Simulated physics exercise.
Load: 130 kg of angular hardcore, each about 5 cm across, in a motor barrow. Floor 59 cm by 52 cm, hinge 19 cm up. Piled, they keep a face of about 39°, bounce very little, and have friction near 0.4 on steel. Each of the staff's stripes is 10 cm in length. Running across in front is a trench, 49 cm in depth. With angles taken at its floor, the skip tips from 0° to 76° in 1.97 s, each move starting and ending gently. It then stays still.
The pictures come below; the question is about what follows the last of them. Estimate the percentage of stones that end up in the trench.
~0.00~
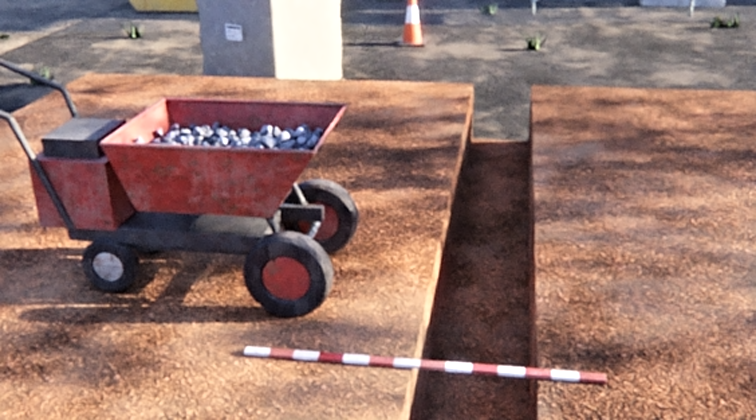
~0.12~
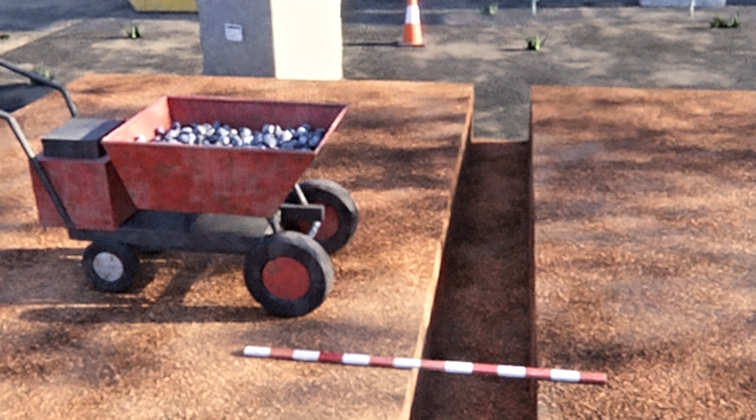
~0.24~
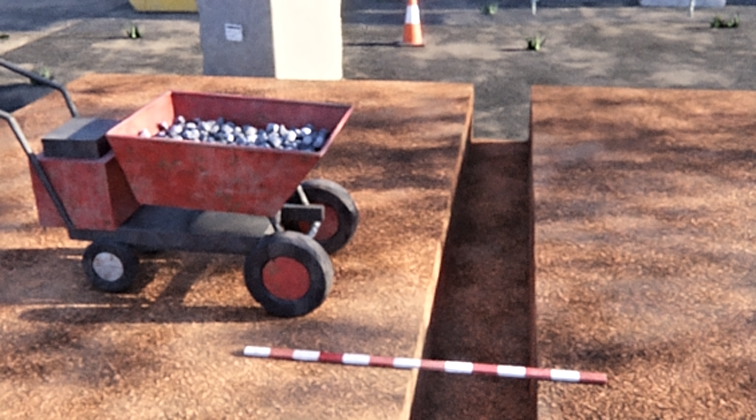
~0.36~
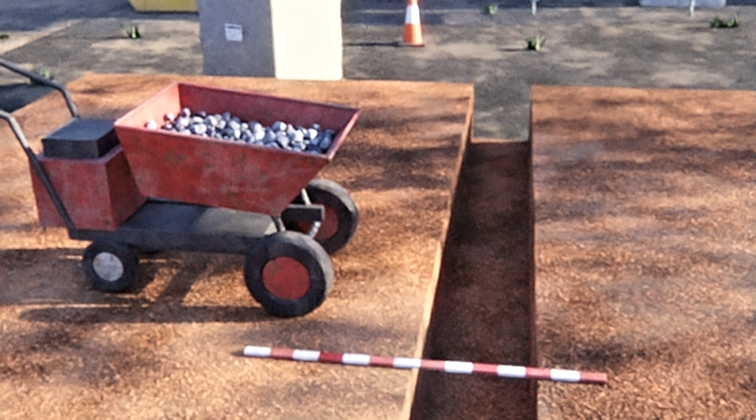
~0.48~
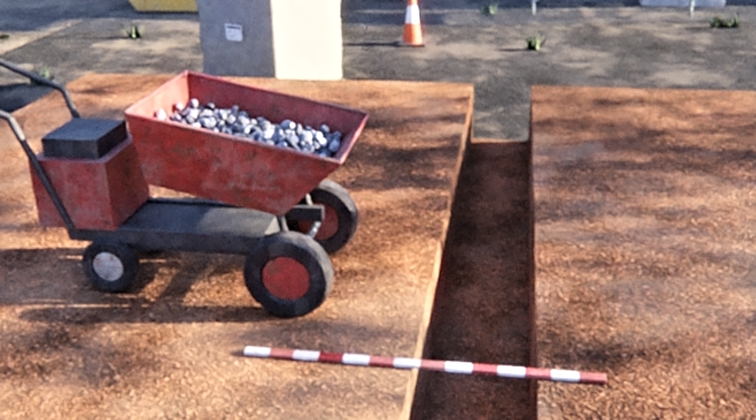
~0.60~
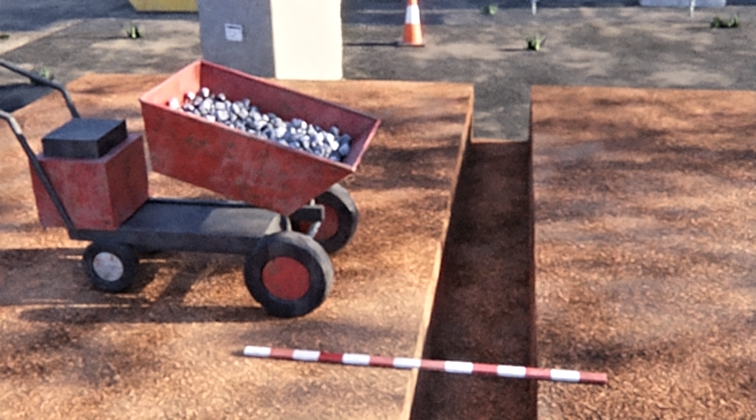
Roughly 99 per cent.
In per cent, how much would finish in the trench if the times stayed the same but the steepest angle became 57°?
I'd guess some 5 in a hundred.
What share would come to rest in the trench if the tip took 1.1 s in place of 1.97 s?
It would be near 100 percent.
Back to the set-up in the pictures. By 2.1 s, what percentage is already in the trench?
Close to 30 per cent has got there by then.
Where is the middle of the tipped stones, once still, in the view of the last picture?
Their middle is at about (480, 369).
After 1.5 s the floor is at 64°; 100 % in the skip; the foremost stones are at (435, 236).
After 2.1 s the floor is at 76°; 71 % in the skip, 29 % in the trench; the foremost stones are at (525, 389).
After 2.4 s the floor is at 76°; 44 % in the skip, 56 % in the trench; the foremost stones are at (526, 380).
After 4.4 s the floor is at 76°; 1 % in the skip, 99 % in the trench; the foremost stones are at (527, 376).
